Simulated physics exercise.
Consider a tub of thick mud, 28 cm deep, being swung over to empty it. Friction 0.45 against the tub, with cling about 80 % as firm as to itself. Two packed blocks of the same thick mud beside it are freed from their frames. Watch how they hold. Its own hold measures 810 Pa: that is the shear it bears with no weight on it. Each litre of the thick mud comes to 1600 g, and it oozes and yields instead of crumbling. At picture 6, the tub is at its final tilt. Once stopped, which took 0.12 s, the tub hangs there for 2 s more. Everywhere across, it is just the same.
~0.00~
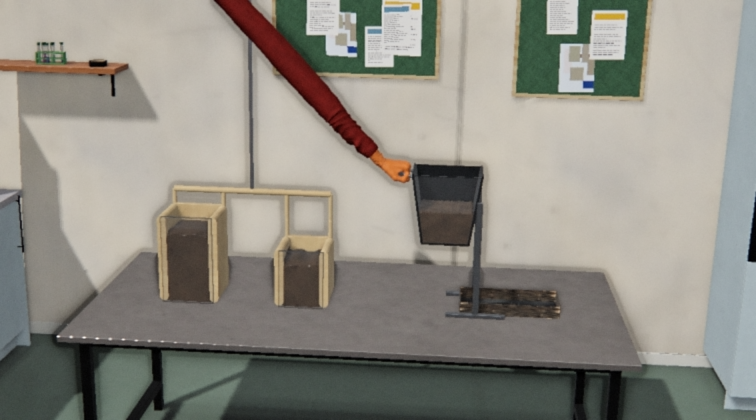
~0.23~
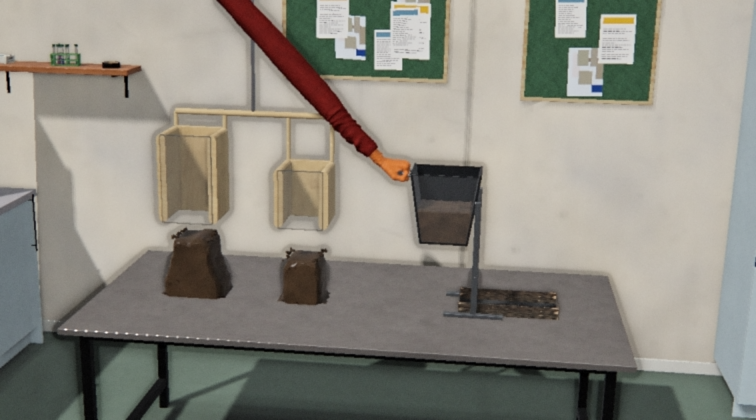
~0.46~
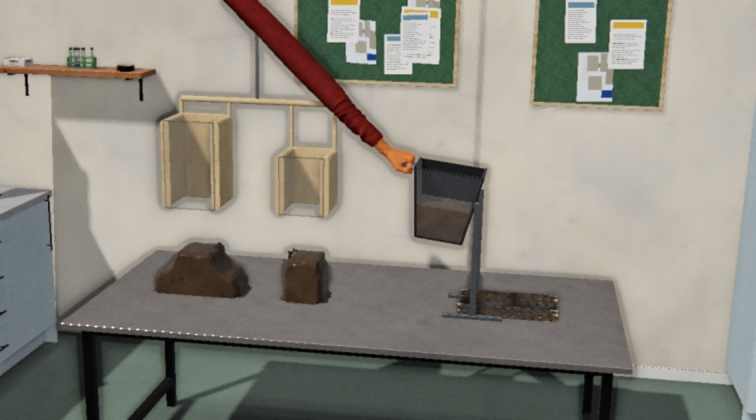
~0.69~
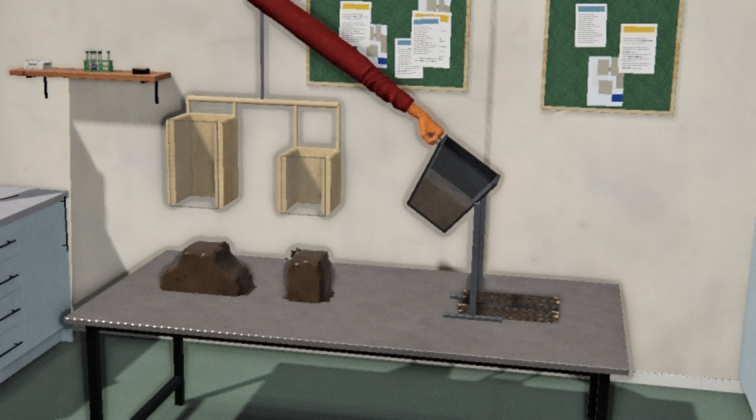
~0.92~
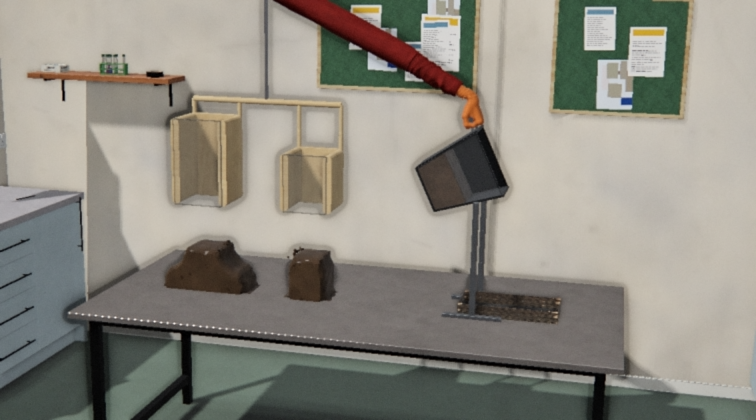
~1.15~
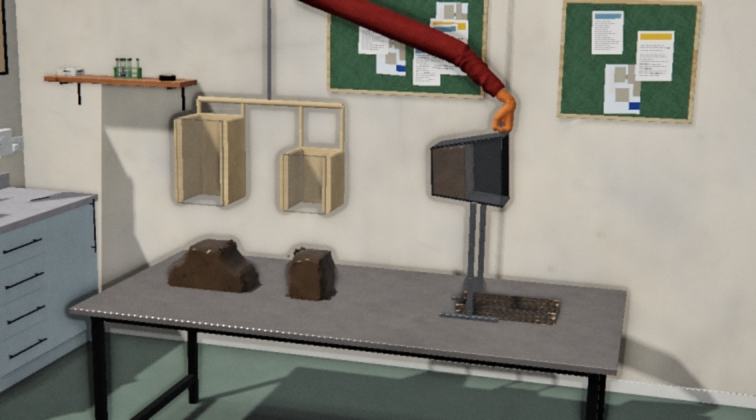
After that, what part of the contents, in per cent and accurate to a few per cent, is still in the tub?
The part still in the tub is near 100 out of 100.
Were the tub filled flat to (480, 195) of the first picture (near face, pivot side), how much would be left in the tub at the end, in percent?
That works out near 100 %.
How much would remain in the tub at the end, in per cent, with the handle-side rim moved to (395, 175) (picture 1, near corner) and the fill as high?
I'd put it at close to 100 per cent.
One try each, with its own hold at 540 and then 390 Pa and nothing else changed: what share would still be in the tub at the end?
You'd see 100 percent the first time and 85 percent the second.
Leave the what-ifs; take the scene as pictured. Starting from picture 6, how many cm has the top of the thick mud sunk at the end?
4 cm or so.
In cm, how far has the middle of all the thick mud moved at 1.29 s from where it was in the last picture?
Around 1 centimetres.
By 1.29 s, the tub is at 87 degrees and holds 100 %.
By 1.46 s, the tub is at 87 degrees and holds 100 %.
By 1.63 s, the tub is at 87 degrees and holds 100 %.
By 1.80 s, the tub is at 87 degrees and holds 100 %.
By 3.15 s, at the end, the tub is at 87 degrees and holds 100 %.
